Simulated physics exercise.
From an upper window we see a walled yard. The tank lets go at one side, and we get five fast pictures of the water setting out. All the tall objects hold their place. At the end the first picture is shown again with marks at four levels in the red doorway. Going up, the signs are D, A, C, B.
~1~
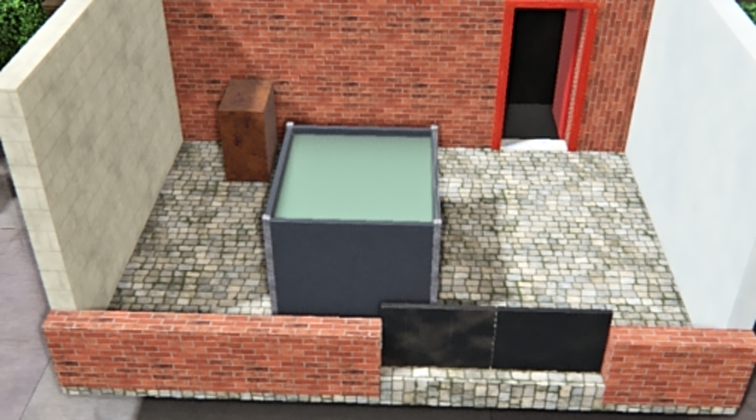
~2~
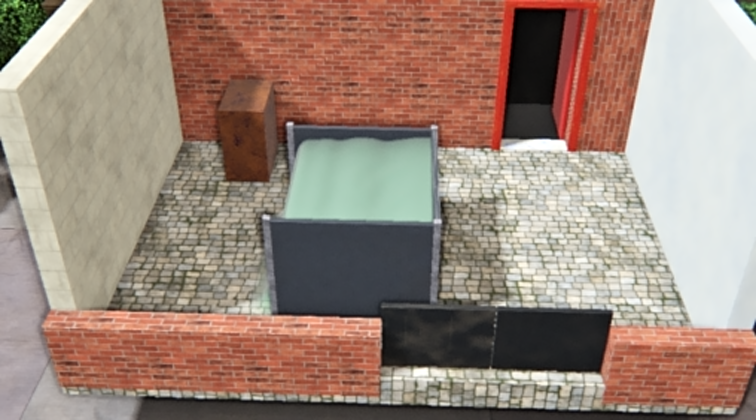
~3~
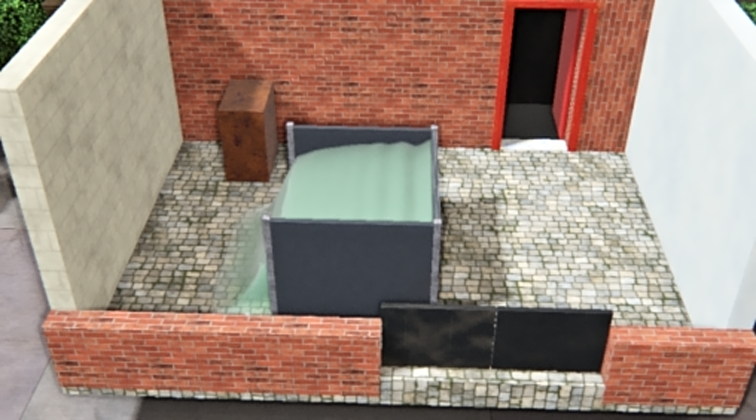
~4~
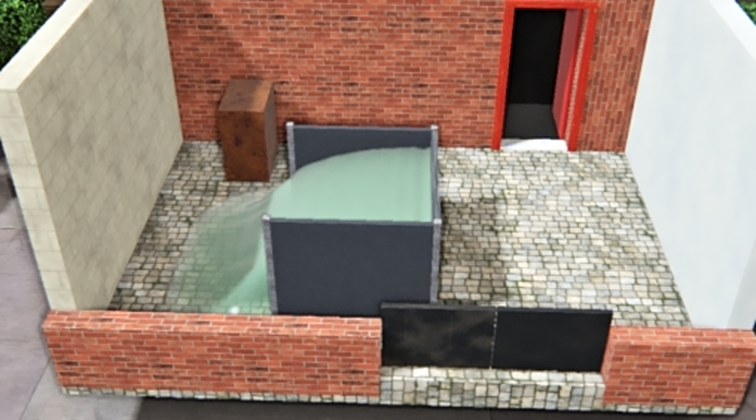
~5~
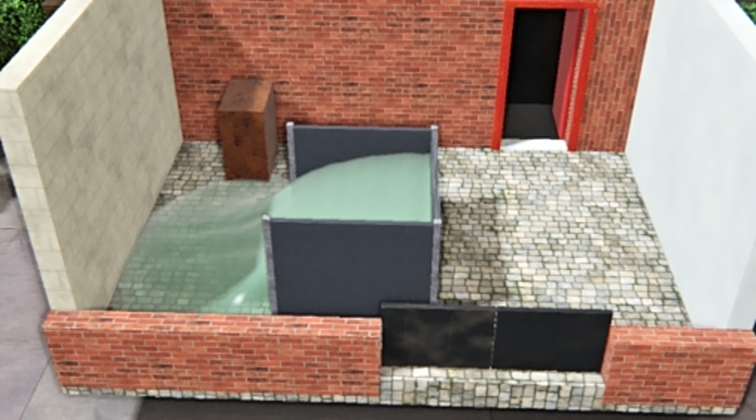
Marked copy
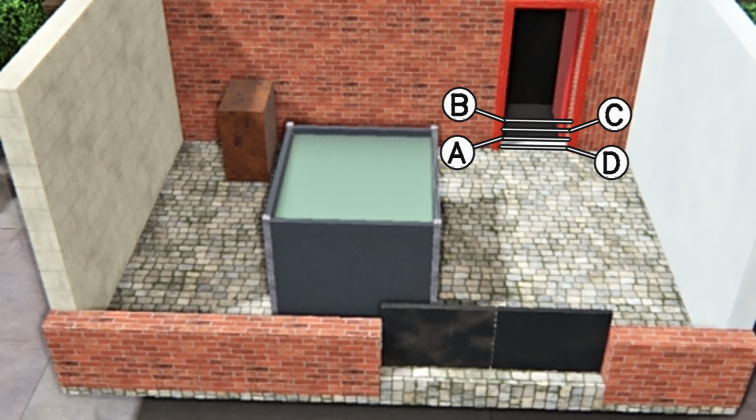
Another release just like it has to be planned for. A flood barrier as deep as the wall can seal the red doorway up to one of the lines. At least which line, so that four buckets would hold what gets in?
The answer is height A.
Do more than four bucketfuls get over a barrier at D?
Yes, that goes wrong.
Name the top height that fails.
That would be D.
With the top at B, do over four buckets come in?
No, not at all.
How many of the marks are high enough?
Three.
In white, A at (535, 138); B at (537, 120); C at (536, 129); D at (534, 147); from the bottom up D, A, C, B.
For height A, a splash gets over, under a bucket.
For height B, nothing gets over.
For height C, nothing gets over.
For height D, some 20 bucketfuls get in.
